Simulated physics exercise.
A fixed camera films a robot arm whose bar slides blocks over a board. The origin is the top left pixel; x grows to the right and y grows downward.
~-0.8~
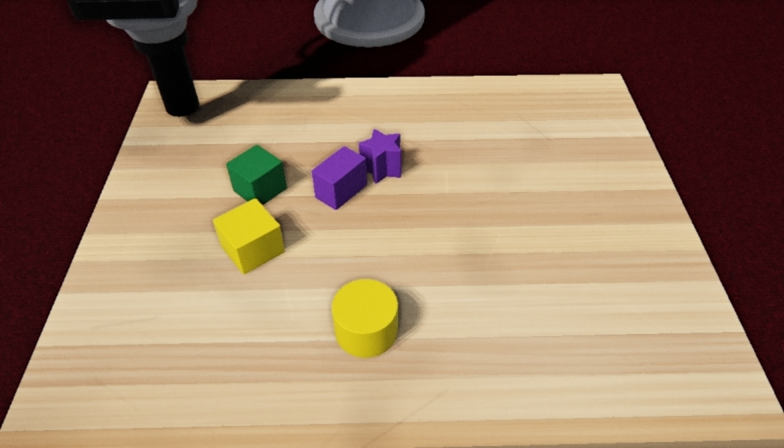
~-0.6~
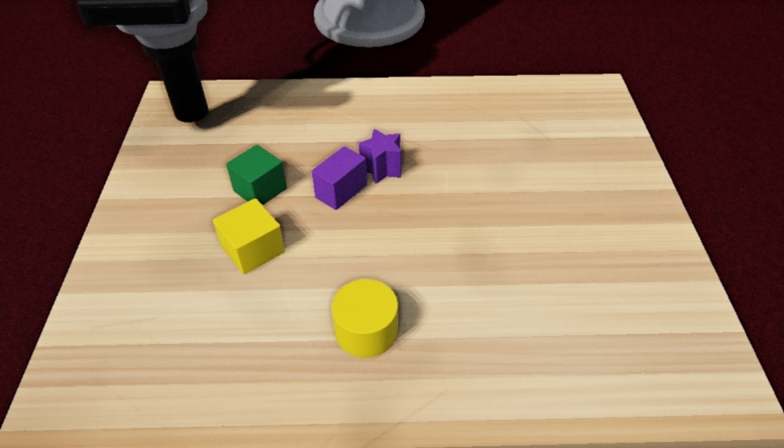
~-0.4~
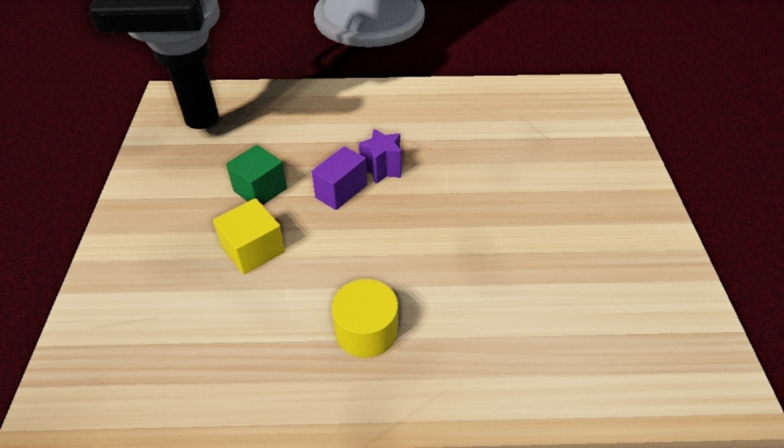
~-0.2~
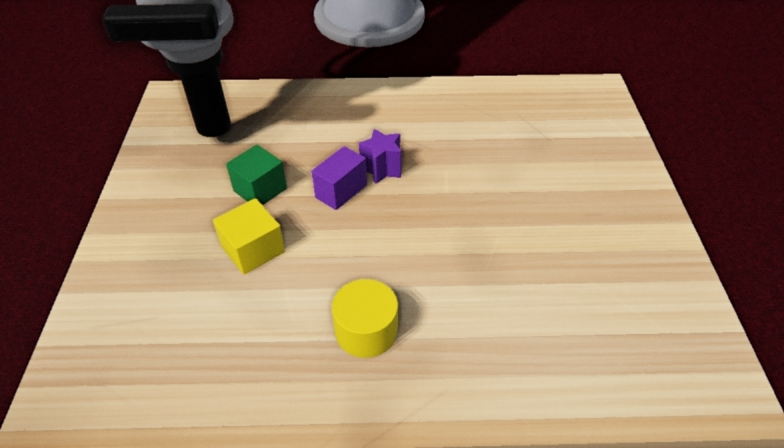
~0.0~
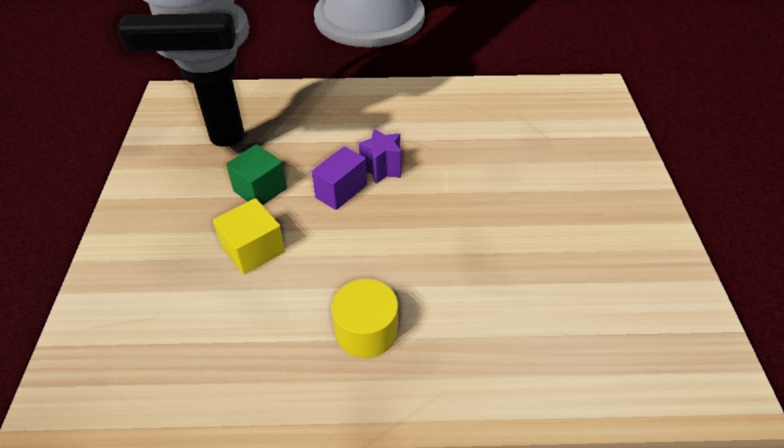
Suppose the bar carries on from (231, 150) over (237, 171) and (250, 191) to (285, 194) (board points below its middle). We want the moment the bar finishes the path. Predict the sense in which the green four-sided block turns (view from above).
With the clock.
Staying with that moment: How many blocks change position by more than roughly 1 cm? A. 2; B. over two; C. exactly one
My answer is option C.
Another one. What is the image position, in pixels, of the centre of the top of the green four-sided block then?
In the picture, it is at (300, 191).
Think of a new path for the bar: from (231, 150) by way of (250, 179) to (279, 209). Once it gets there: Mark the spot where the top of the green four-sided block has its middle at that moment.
Its top middle: (292, 207).
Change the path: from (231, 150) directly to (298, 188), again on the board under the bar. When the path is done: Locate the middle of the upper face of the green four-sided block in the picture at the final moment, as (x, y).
Final place: (268, 184).
The first path, step by step. One third of the way, bar at (233, 157); nothing pushed yet.
Two thirds of the way, bar at (247, 177); green four-sided block at (273, 180), turned 15° anticlockwise.
At the end, bar at (282, 180); green four-sided block at (300, 191), turned 25° clockwise; purple oblong not moved.
